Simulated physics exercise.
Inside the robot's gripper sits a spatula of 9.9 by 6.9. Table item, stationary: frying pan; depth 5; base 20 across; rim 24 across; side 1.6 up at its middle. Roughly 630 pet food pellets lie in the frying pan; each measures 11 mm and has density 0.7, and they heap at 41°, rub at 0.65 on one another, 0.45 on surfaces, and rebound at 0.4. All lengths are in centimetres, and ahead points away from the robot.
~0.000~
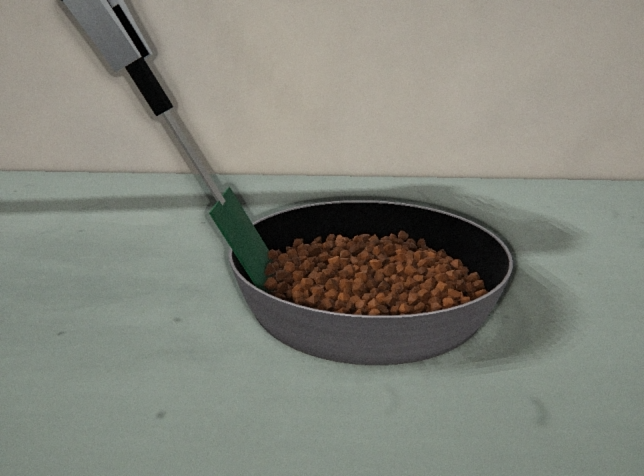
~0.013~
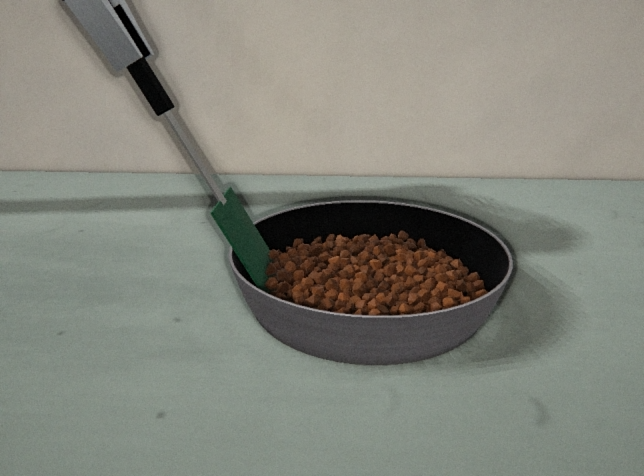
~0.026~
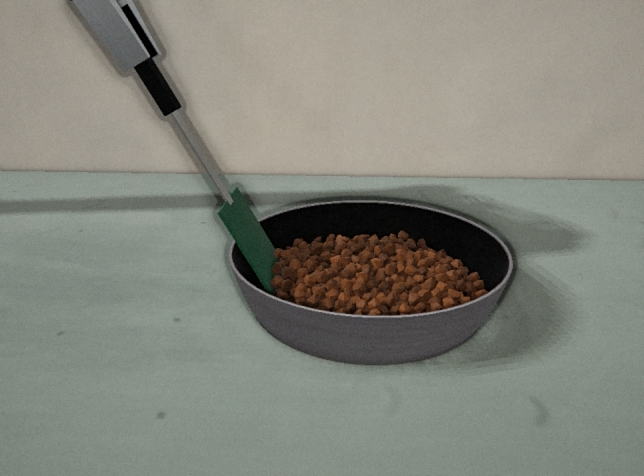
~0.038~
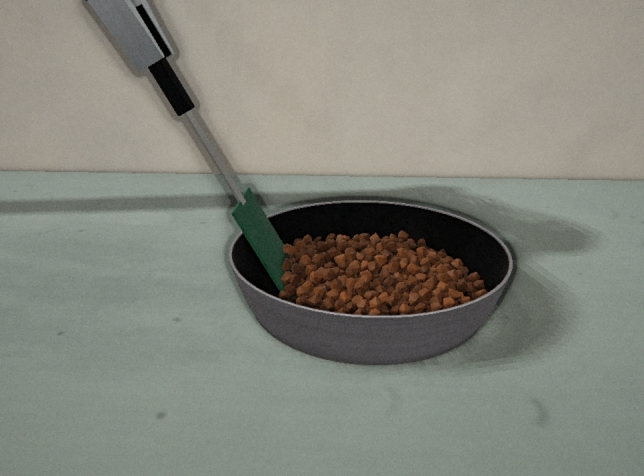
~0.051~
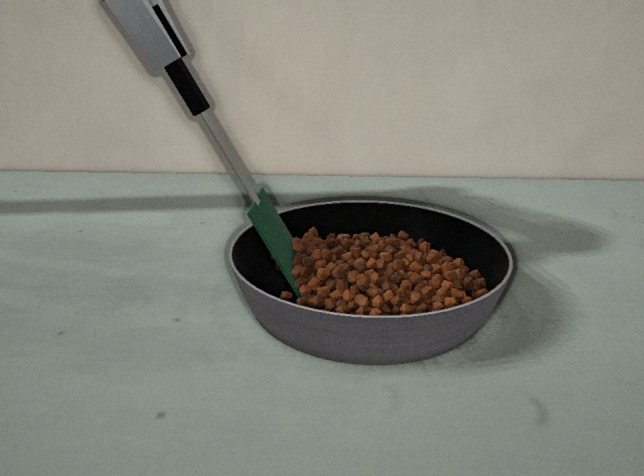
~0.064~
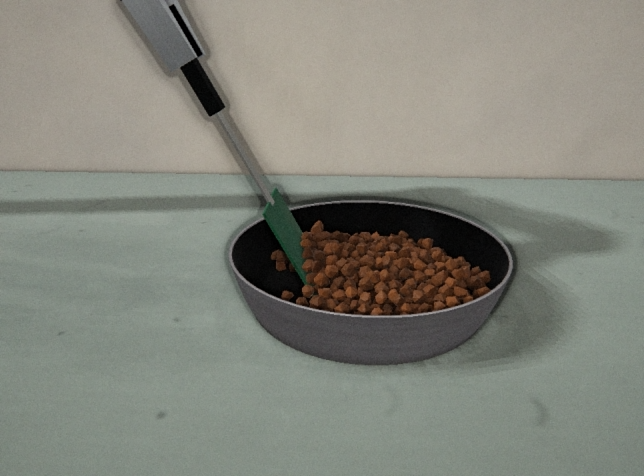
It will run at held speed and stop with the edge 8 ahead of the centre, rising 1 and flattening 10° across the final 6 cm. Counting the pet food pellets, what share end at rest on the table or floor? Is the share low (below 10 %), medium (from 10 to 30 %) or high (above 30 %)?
The share is medium, from 10 to 30 %.
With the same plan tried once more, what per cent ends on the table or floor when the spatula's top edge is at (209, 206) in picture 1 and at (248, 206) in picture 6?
I'd put it at roughly 5 per cent.
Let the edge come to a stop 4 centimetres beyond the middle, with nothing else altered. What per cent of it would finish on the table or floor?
I'd expect close to 5 per cent then.
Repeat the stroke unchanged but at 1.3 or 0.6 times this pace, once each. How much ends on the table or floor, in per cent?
About 20 and 5 per cent.
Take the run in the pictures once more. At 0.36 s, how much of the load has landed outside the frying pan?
10 %.
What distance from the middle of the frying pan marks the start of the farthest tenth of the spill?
Seen from above, roughly 30 cm.
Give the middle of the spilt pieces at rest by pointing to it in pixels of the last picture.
Pixel estimate: About (573, 292).
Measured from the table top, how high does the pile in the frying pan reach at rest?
It reaches about 6.0 cm.
By 0.10 s, sloping 62°, highest piece 7 above the table; 632 in the frying pan.
By 0.14 s, sloping 59°, highest piece 8 above the table; 632 in the frying pan.
By 0.36 s, sloping 52°, highest piece 13 above the table; 528 in the frying pan, 55 on the table or floor, 49 on the blade or in flight.
By 1.41 s, sloping 52°, highest piece 6 above the table; 527 in the frying pan, 105 on the table or floor.
Final count, 527 in the frying pan, 105 on the table or floor. That is 17 % on the table or floor.
